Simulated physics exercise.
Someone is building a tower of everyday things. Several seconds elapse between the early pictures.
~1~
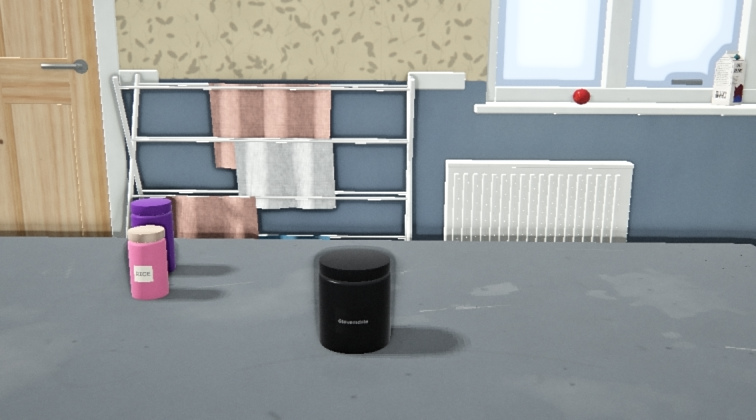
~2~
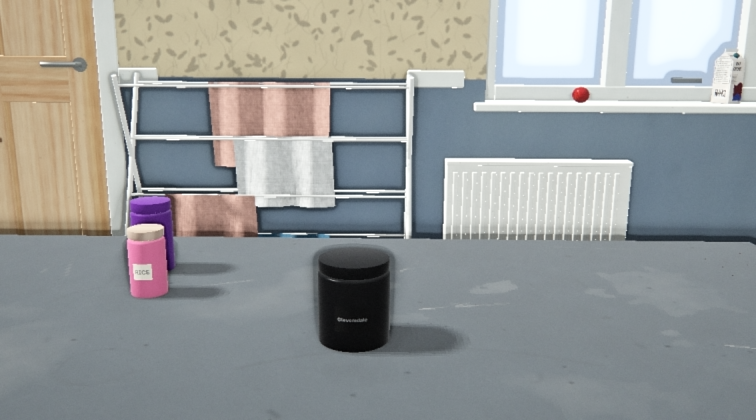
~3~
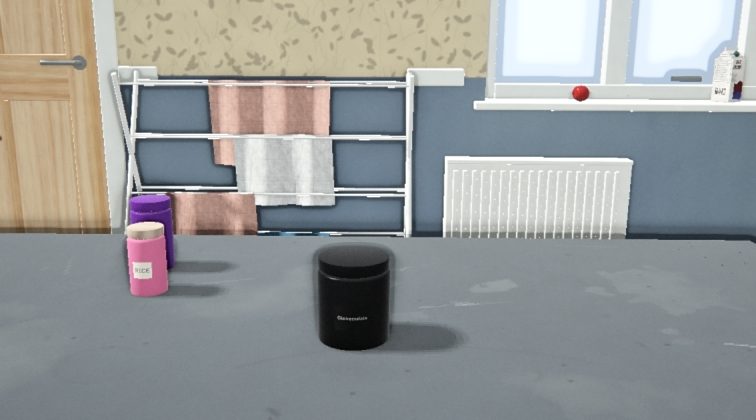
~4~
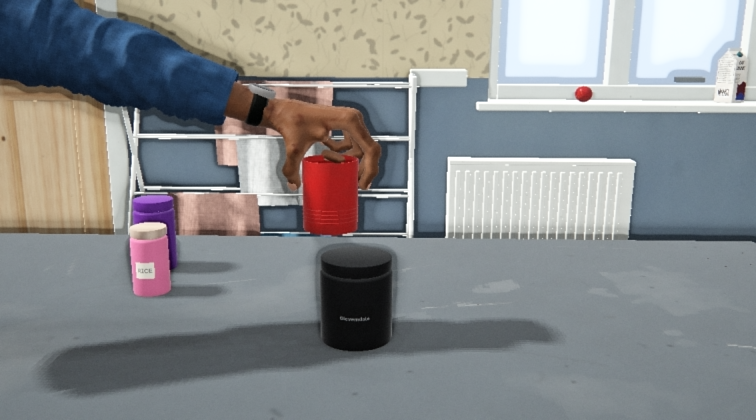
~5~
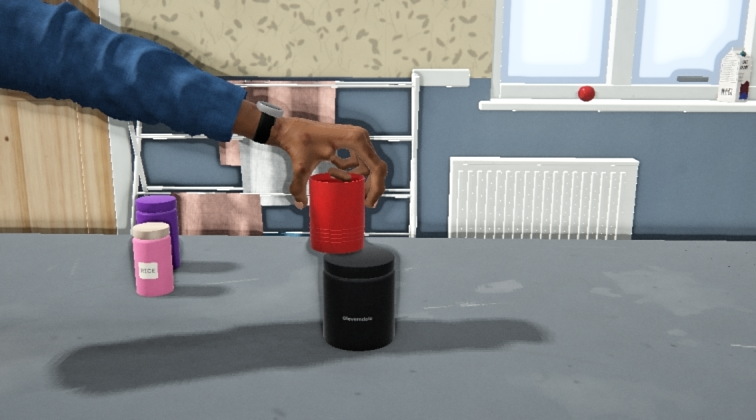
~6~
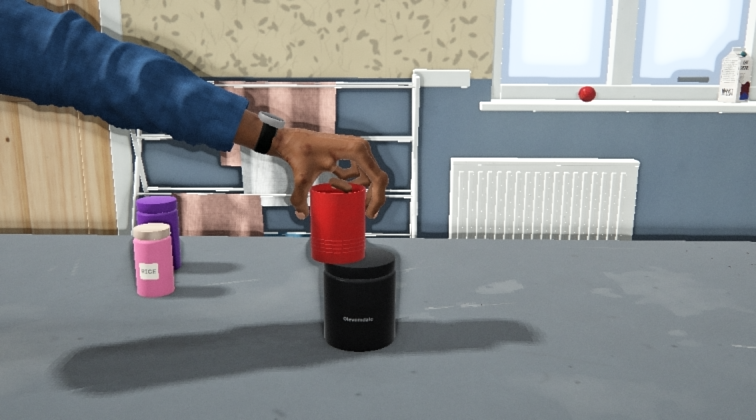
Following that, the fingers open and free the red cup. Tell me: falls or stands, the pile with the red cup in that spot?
My guess is a success.
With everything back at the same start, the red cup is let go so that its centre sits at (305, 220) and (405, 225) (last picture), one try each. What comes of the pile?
Case one: The pile topples; case two: It topples.
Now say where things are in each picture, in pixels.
The last thing is not in view yet, in the first picture.
The last thing is not in view yet; pink shaker (148, 261), in the second picture.
The last thing is not in view yet; black jar (354, 296), in the third picture.
Coming down; red cup (330, 194), in the fourth picture.
Coming down; red cup (337, 212); pink shaker (153, 259), in the fifth picture.
In place under the hand; red cup (338, 222); black jar (360, 297), in the sixth picture.
Then, 0.50 s past the last view, nothing moves.
Then, 1.30 s past the last view, red cup resting near (338, 223).
Finally, all 4 still in place. Final places as the last picture's camera would see them, red cup near (338, 223). The pile stays up.
